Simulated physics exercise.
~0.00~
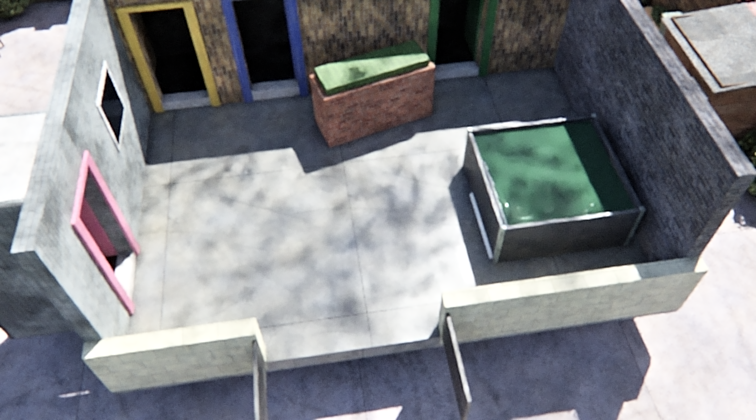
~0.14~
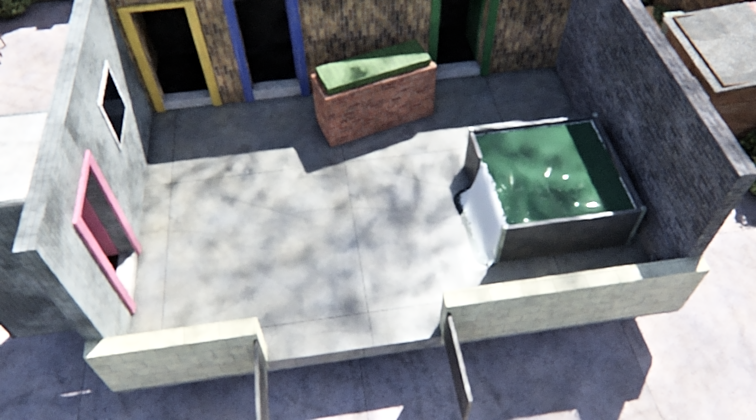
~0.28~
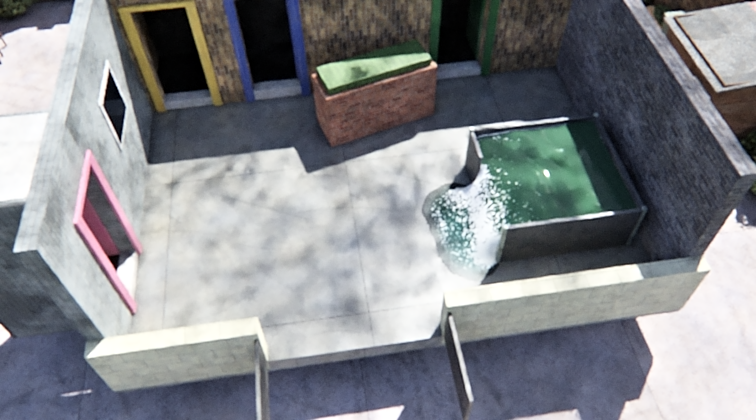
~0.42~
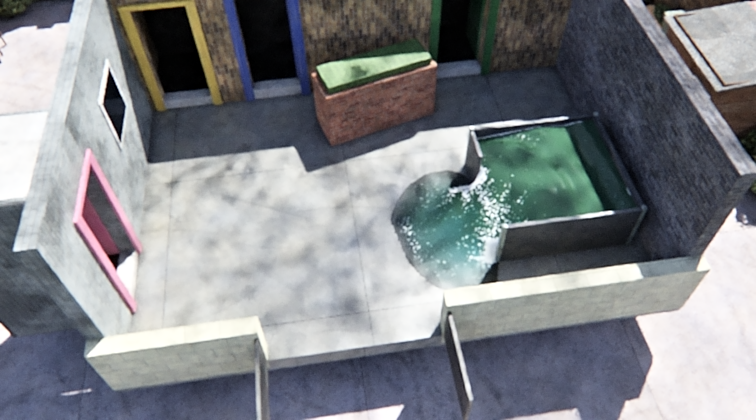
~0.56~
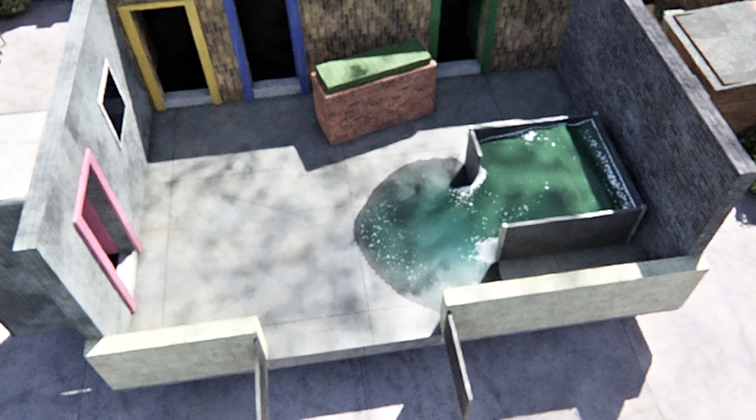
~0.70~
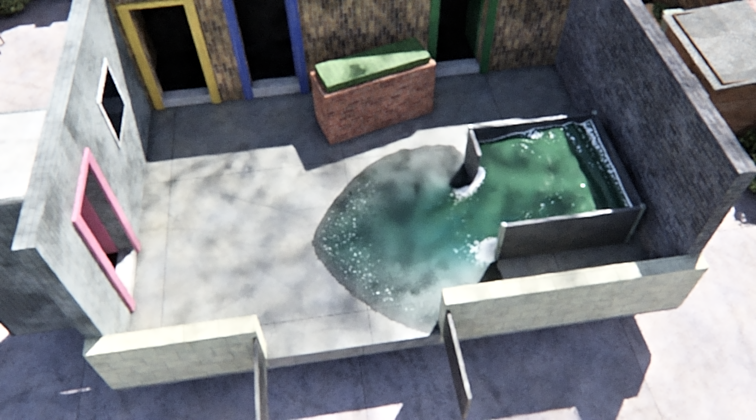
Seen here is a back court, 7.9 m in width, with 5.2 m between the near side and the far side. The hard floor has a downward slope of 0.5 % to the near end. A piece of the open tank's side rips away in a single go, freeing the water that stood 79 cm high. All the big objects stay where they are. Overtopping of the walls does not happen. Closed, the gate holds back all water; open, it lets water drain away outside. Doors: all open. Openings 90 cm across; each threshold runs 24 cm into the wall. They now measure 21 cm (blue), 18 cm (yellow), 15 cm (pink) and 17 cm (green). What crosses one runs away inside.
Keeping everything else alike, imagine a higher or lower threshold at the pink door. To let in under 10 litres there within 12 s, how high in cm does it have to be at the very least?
At least roughly 22 cm.
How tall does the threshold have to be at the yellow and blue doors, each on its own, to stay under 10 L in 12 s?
Roughly 15 cm for the yellow door and roughly 8.5 cm for the blue door.
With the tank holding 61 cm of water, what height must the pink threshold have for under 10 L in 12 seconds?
I'd go with near 16 cm then.
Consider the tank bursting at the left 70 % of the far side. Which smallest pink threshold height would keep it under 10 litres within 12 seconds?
Required height: Approx. 8.0 cm.
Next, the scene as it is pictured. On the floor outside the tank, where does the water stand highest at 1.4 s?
Around (481, 240).
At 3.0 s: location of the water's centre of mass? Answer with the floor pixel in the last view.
The water is centred around (373, 224) in the last picture's pixels.
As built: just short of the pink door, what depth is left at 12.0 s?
The depth there is around 7.0 cm.
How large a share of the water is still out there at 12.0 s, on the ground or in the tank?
Roughly 66 %.
After 1.4 s water covers 45 % of the floor, deepest (40 cm) near (481, 240); it has not reached the pink door.
After 3.0 s water covers 65 % of the floor, deepest (32 cm) near (140, 361); 27 cm at the pink door, 34 litres in over its 15 cm threshold.
After 12.0 s water covers 95 % of the floor, deepest (9 cm) near (127, 363); 7 cm at the pink door, 66 litres in over its 15 cm threshold.
At the pink door as built, the water arrived by 1.5 s and peaked near 27 cm at 2.8 s.
Run again over the same 12 s with other heights there, 22 litres in over 19.5 cm, 1 litre over 26 cm. The limit of 10 litres is kept from about 22 cm up.
